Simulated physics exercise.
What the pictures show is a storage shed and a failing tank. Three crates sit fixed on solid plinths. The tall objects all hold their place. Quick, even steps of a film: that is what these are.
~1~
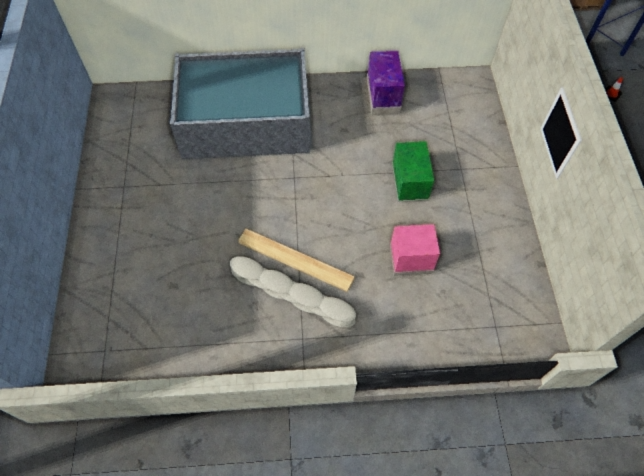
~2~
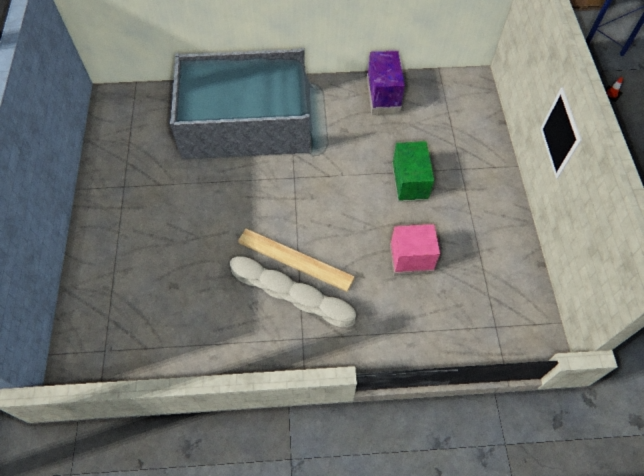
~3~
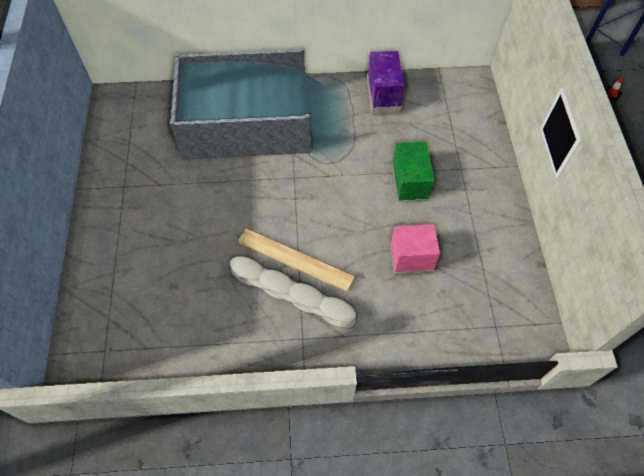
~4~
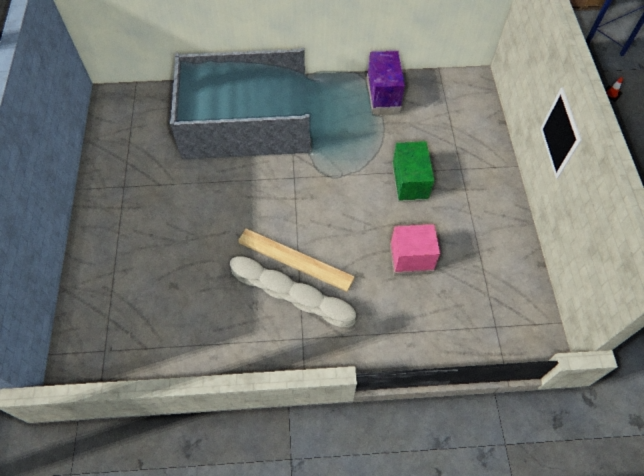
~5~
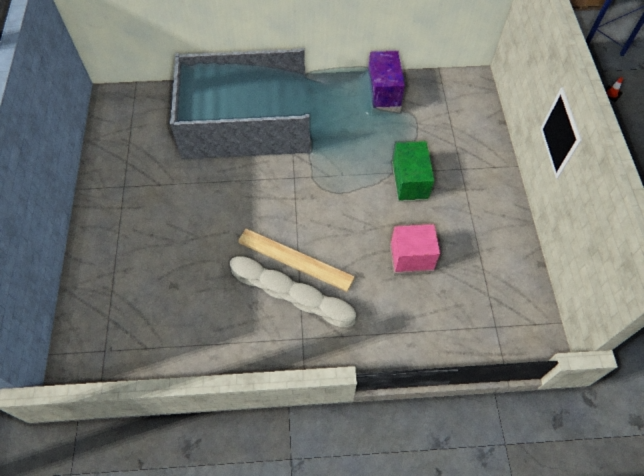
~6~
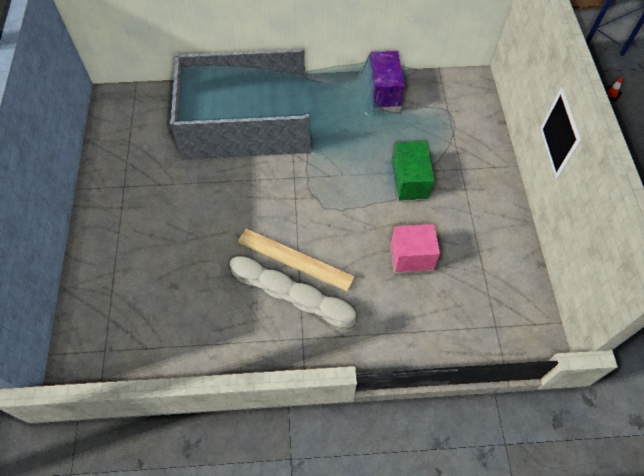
Water pouring from the right side of a grey tank, spreading across the floor around purple and green blocks.
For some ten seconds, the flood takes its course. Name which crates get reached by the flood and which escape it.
As I see it, the purple crate is not above the water. The green crate is not above the water. The pink crate is not above the water.
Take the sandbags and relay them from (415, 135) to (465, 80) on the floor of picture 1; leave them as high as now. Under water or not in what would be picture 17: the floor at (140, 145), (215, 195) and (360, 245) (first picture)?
As listed: Unflooded, unflooded, submerged.
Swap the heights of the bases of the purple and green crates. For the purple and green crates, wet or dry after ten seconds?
Well, the purple crate crate gets reached, and the green crate crate gets reached.
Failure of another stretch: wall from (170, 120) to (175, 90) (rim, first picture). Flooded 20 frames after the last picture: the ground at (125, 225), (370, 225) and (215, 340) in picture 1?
Obs. 1: Sodden; obs. 2: Moisture-free; obs. 3: Sodden.
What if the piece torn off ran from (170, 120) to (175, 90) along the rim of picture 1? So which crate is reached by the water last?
My pick is the one in pink.
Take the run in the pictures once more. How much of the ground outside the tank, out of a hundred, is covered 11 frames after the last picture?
About 30 in a hundred.
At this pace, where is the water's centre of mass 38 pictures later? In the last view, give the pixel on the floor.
Close to (355, 194).
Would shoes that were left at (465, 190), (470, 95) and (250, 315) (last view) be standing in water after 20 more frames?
First inundated, second inundated, third spared.
A moment on, water covers 20 % of the floor; the purple crate water round its plinth, the green crate water round its plinth, the pink crate water round its plinth.
Next, water covers 30 % of the floor; the purple crate water round its plinth, the green crate water round its plinth, the pink crate water round its plinth.
Then, water covers 50 % of the floor; the purple crate water round its plinth, the green crate water round its plinth, the pink crate water round its plinth.
Later, water covers 85 % of the floor; the purple crate water round its plinth, the green crate water round its plinth, the pink crate water round its plinth.
In the end, water covers 95 % of the floor; the purple crate was topped, the green crate was topped, the pink crate was topped.
